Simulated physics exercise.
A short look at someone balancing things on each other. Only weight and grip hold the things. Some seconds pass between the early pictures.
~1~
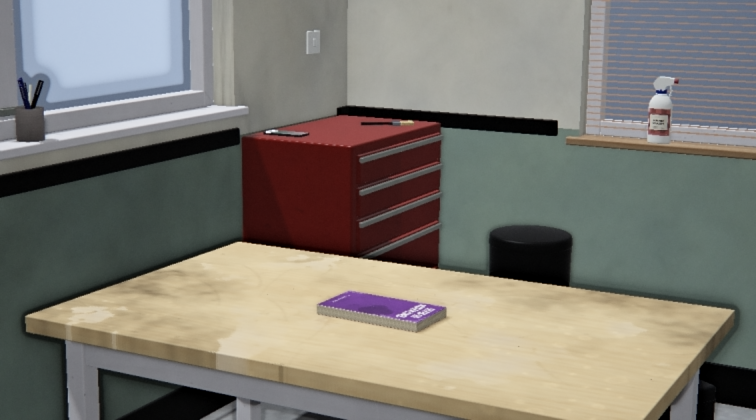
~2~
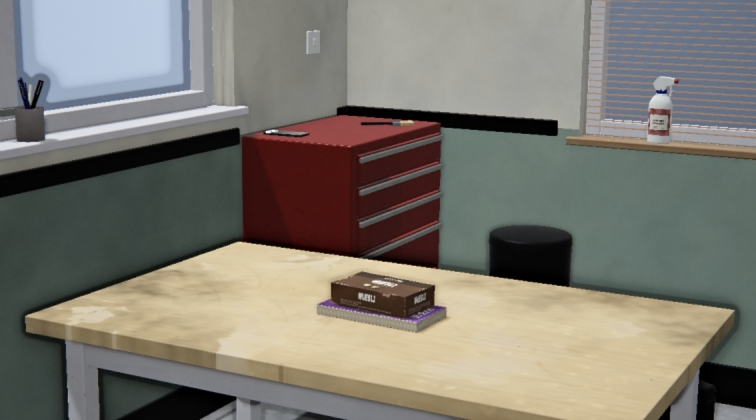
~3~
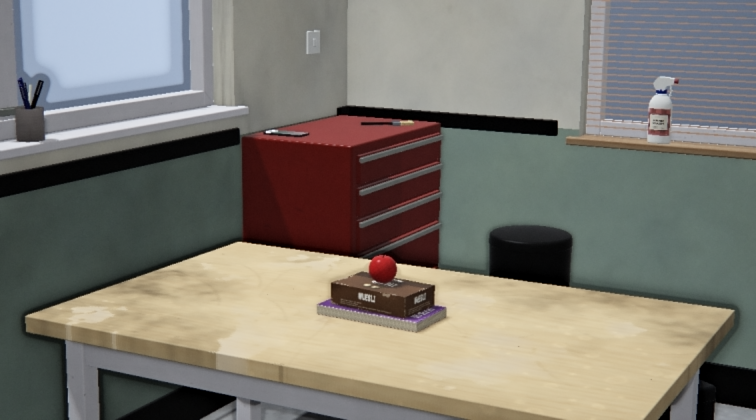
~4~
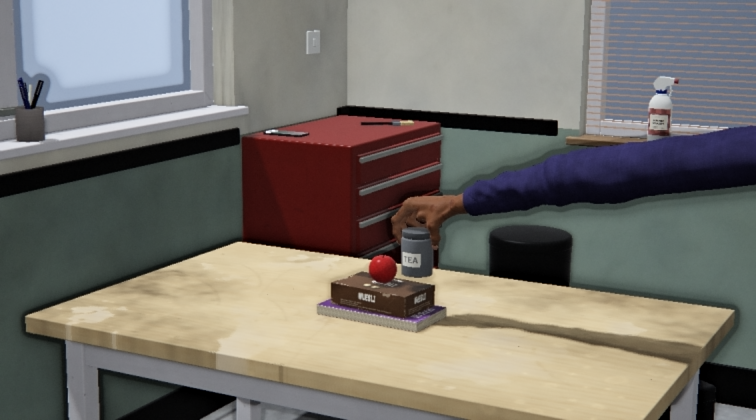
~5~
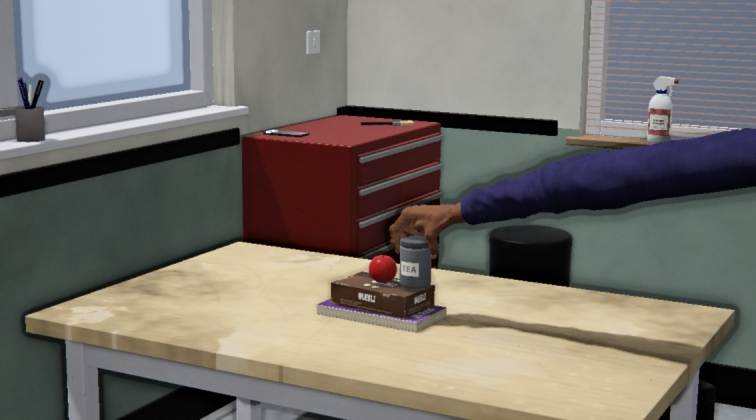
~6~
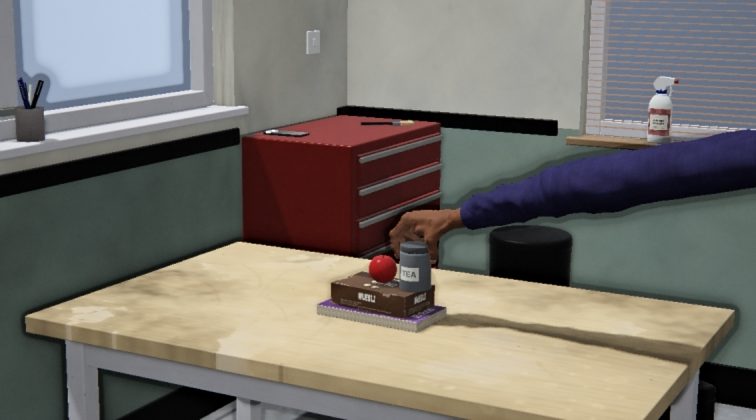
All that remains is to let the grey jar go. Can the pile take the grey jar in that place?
As it turns out, it holds.
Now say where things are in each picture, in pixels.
In the first picture, the last thing is not in view yet; purple book (381, 310).
In the second picture, the last thing is not in view yet; brown packet (383, 294).
In the third picture, the last thing is not in view yet; red apple (383, 269).
In the fourth picture, coming down; grey jar (417, 252); purple book (381, 310).
In the fifth picture, coming down; grey jar (416, 261); brown packet (383, 294).
In the sixth picture, set down, still held; grey jar (416, 266); red apple (383, 269).
Then, 0.30 s after the last picture, nothing has stirred.
Then, 1.00 s after the last picture, grey jar resting near (415, 267).
At rest, all 4 in place. Seen from the same camera at the end, grey jar near (415, 267). The pile keeps its balance.
